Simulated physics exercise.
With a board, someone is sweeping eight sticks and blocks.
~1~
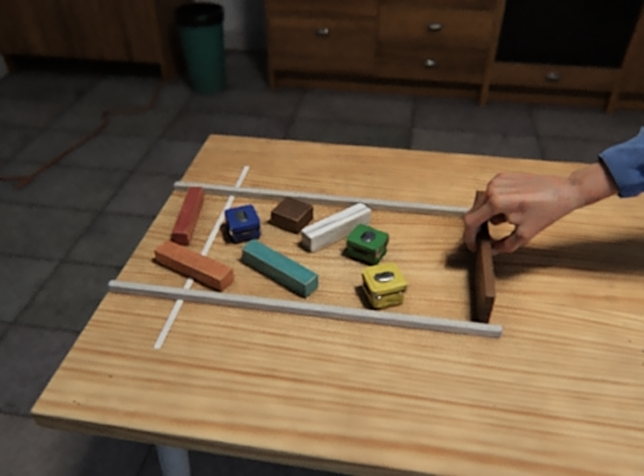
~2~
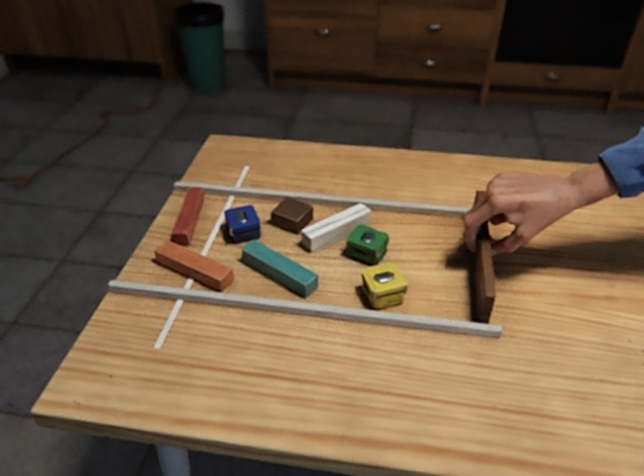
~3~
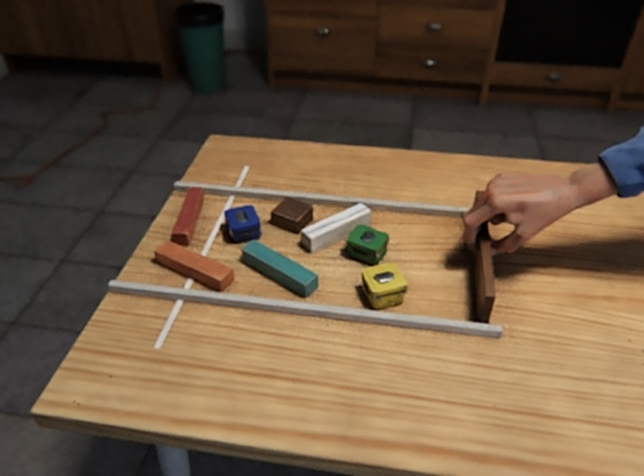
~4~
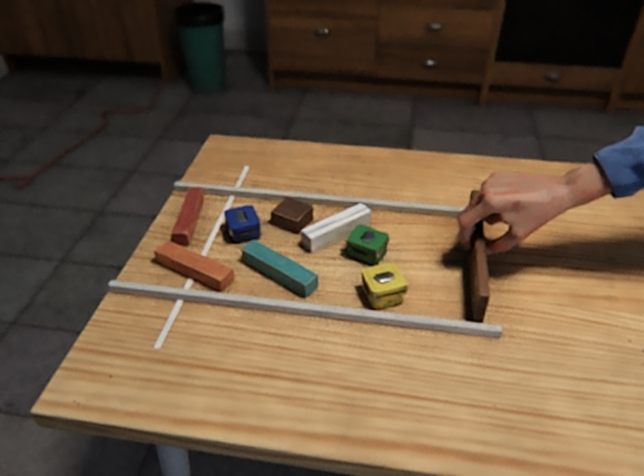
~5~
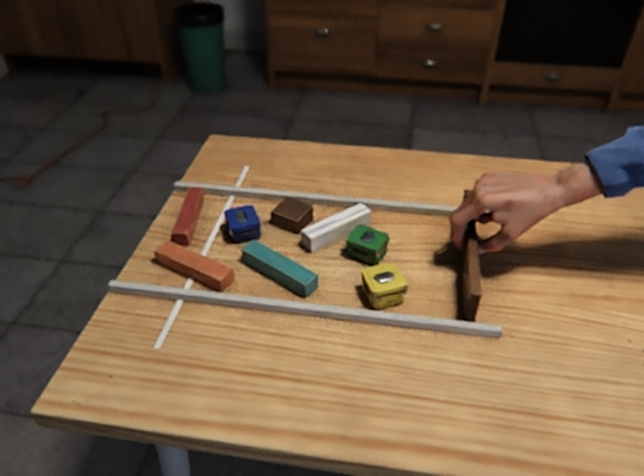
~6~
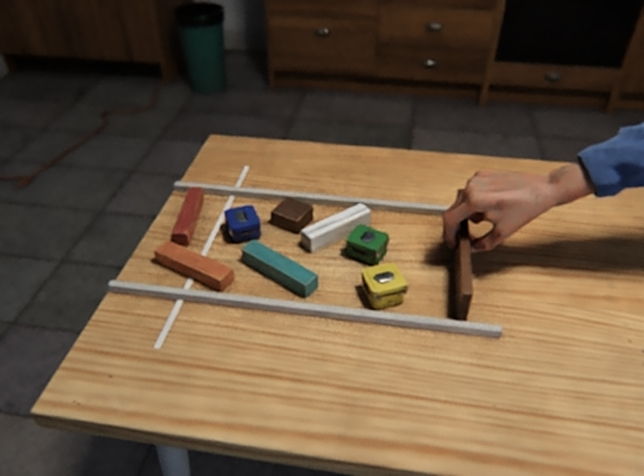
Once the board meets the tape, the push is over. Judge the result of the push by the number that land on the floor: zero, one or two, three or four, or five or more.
Turns out one or two get pushed past the edge and drop.
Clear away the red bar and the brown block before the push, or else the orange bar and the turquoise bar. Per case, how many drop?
Result, first then second: 0, 1.
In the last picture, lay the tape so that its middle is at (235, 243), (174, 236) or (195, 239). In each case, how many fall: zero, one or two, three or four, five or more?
Taking the three tapes one at a time, the answers are no fall at all, then more than four, then either three or four.
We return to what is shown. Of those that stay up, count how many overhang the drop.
The number overhanging is 2.
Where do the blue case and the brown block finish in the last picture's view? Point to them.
The blue case at (160, 209), the brown block at (193, 199).
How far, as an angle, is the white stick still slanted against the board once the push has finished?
About 35° out of line.
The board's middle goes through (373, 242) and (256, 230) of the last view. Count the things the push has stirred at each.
First 2, then 8.
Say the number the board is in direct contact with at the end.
Contact count: 3.
Soon after, none off yet; red bar at rest near (189, 215); orange bar at rest near (194, 265); blue case at rest near (243, 225).
In the end, the number that fall off is one or two; gone, orange bar and red bar.
